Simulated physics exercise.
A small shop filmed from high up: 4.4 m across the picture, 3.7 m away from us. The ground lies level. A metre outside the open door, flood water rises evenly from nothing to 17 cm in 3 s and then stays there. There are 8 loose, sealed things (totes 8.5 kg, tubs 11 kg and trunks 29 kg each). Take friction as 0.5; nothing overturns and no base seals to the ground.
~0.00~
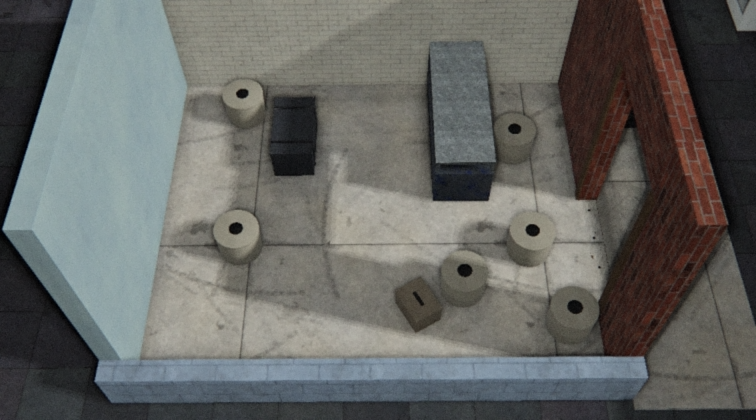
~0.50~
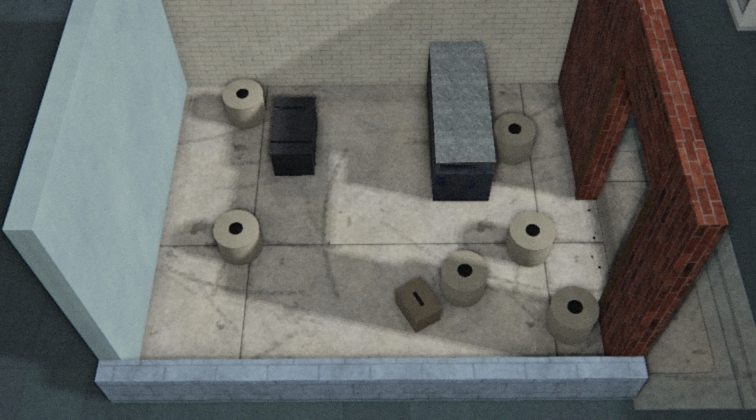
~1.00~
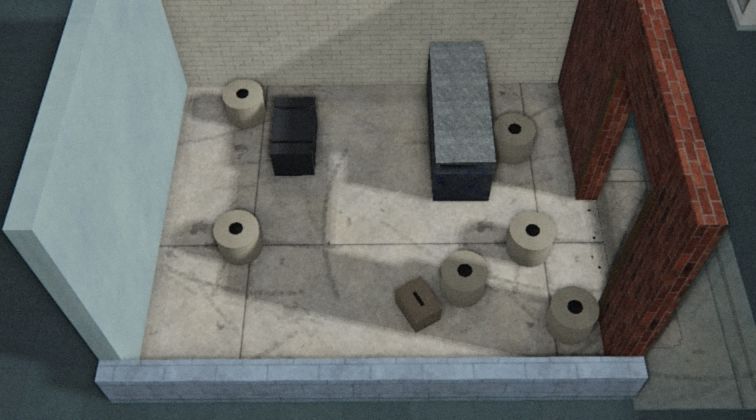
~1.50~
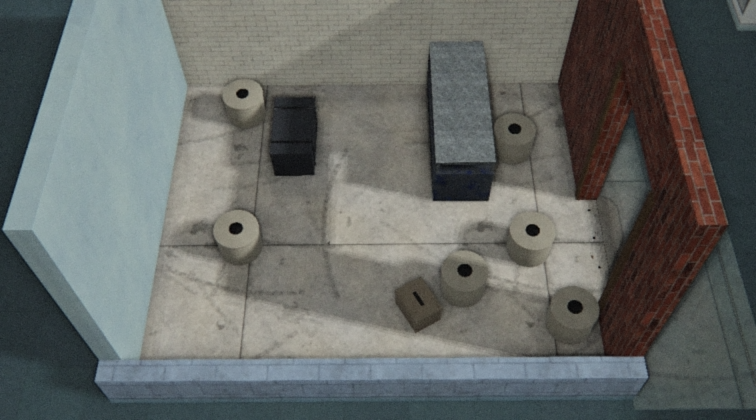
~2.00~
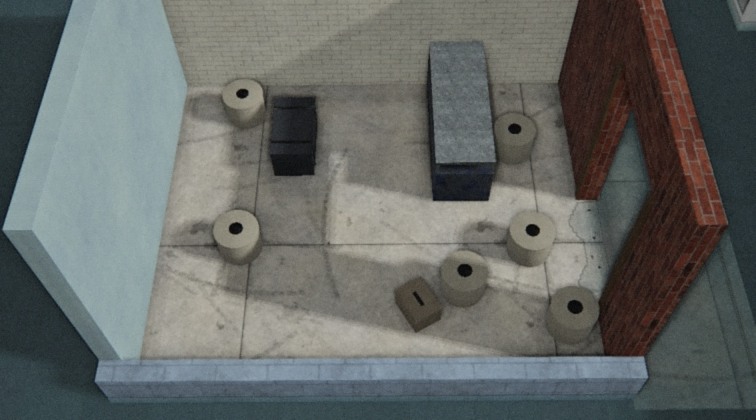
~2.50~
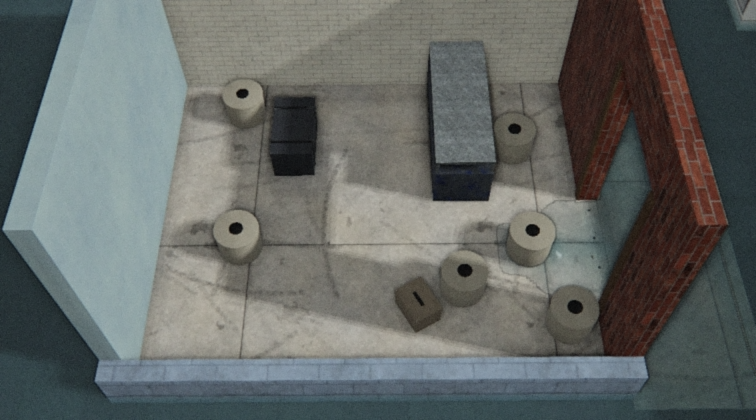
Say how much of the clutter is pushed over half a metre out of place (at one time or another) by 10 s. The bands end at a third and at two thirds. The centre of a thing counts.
That comes to one to two thirds.
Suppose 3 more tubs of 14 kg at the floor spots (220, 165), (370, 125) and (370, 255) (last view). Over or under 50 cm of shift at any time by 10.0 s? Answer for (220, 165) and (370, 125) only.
In that order: Short of it, under.
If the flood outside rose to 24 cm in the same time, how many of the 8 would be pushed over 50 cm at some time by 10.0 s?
Then 5.
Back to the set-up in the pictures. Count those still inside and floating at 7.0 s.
0 of them.
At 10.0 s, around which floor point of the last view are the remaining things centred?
Near (302, 218).
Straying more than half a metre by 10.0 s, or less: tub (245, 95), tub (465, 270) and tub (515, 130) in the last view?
In turn: Less, more, short of it.
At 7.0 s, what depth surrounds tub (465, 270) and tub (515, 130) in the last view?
Roughly 6 and 5 cm.
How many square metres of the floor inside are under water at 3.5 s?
Some 2.0 m2.
After 3.5 s 0 of 8 are over 50 cm from their spots; 0 afloat.
After 4.5 s 1 of 8 are over 50 cm from their spots; 0 afloat.
After 7.0 s 3 of 8 are over 50 cm from their spots; 0 afloat.
After 10.0 s 5 of 8 are over 50 cm from their spots, and 5 have been at some point; 4 afloat.
